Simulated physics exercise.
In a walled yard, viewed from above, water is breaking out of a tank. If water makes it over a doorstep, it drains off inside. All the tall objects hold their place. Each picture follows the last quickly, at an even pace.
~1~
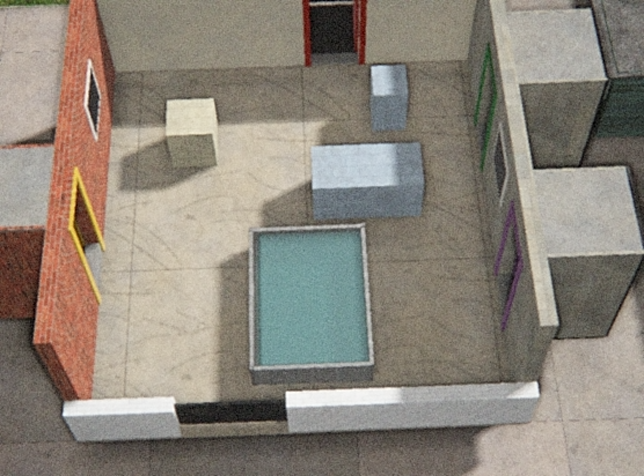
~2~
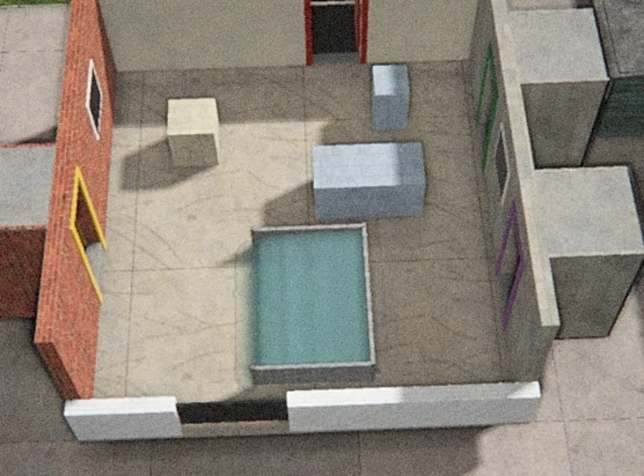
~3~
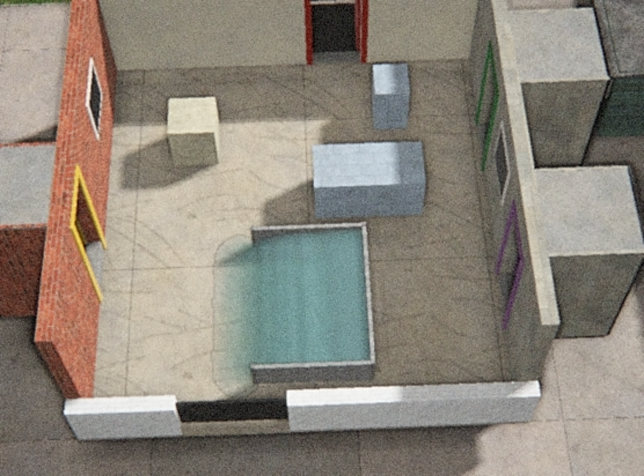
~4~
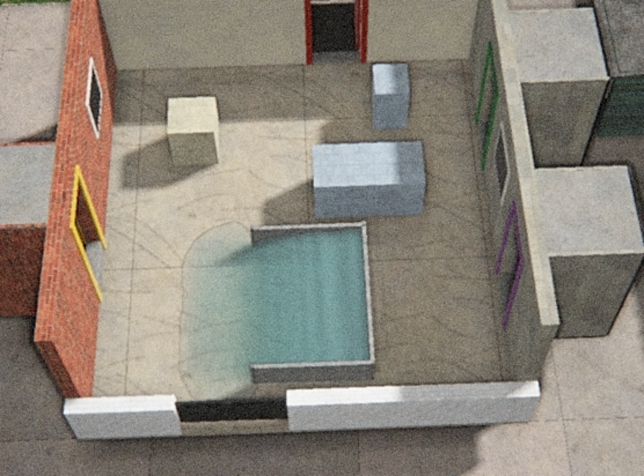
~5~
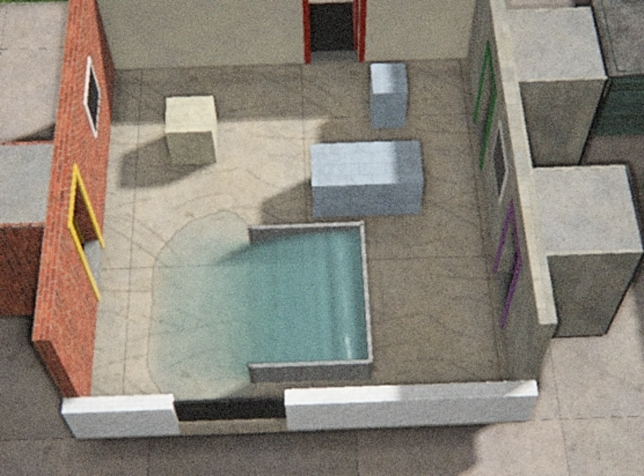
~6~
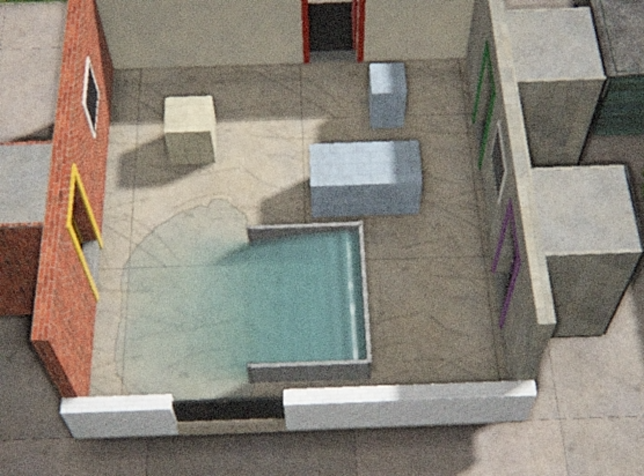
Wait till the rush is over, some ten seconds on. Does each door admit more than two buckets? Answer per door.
The red door: It does not; the yellow door: It does not; the purple door: It does not; the green door: It does not.
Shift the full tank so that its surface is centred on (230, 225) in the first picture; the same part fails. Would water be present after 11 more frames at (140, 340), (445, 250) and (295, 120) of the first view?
Check in sequence: Soaked through, still parched, still parched.
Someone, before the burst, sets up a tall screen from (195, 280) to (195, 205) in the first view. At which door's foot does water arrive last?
The one in green.
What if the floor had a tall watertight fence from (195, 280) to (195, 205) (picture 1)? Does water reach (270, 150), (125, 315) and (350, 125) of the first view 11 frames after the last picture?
Results in order: Swamped / swamped / bone-dry.
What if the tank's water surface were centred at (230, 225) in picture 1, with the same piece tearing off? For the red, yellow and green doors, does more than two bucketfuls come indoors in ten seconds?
Door by door - red misses it, yellow tops it, green misses it.
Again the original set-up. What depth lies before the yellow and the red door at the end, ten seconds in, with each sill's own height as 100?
The first comes to about 30 percent, the second to about 120 percent.
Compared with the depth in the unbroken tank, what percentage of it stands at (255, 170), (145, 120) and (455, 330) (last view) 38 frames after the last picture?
First 12, next 16, last 2 in a hundred.
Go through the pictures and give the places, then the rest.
The first picture shows the tank at (309, 297) is whole and still.
In the second picture, water pours out at (256, 309) and has run to a hidden place.
In the third picture, the front is at (231, 390), out from the gap at (256, 308).
In the fourth picture, water pours out at (256, 309) and has run to a hidden place.
In the fifth picture, the front is at a hidden place, out from the gap at (254, 308).
In the sixth picture, the front is at (136, 393), out from the gap at (253, 308).
A moment on, water covers 25 % of the floor; the red door not reached, the yellow door wet at the sill, nothing in, the purple door not reached, the green door not reached.
Next, water covers 30 % of the floor; the red door not reached, the yellow door wet at the sill, nothing in, the purple door not reached, the green door not reached.
Then, water covers 35 % of the floor; the red door not reached, the yellow door wet at the sill, nothing in, the purple door not reached, the green door not reached.
Later, water covers 70 % of the floor; the red door wet at the sill, nothing in, the yellow door wet at the sill, nothing in, the purple door wet at the sill, nothing in, the green door not reached.
In the end, water covers 95 % of the floor; the red door under two buckets in, the yellow door wet at the sill, nothing in, the purple door wet at the sill, nothing in, the green door under two buckets in.
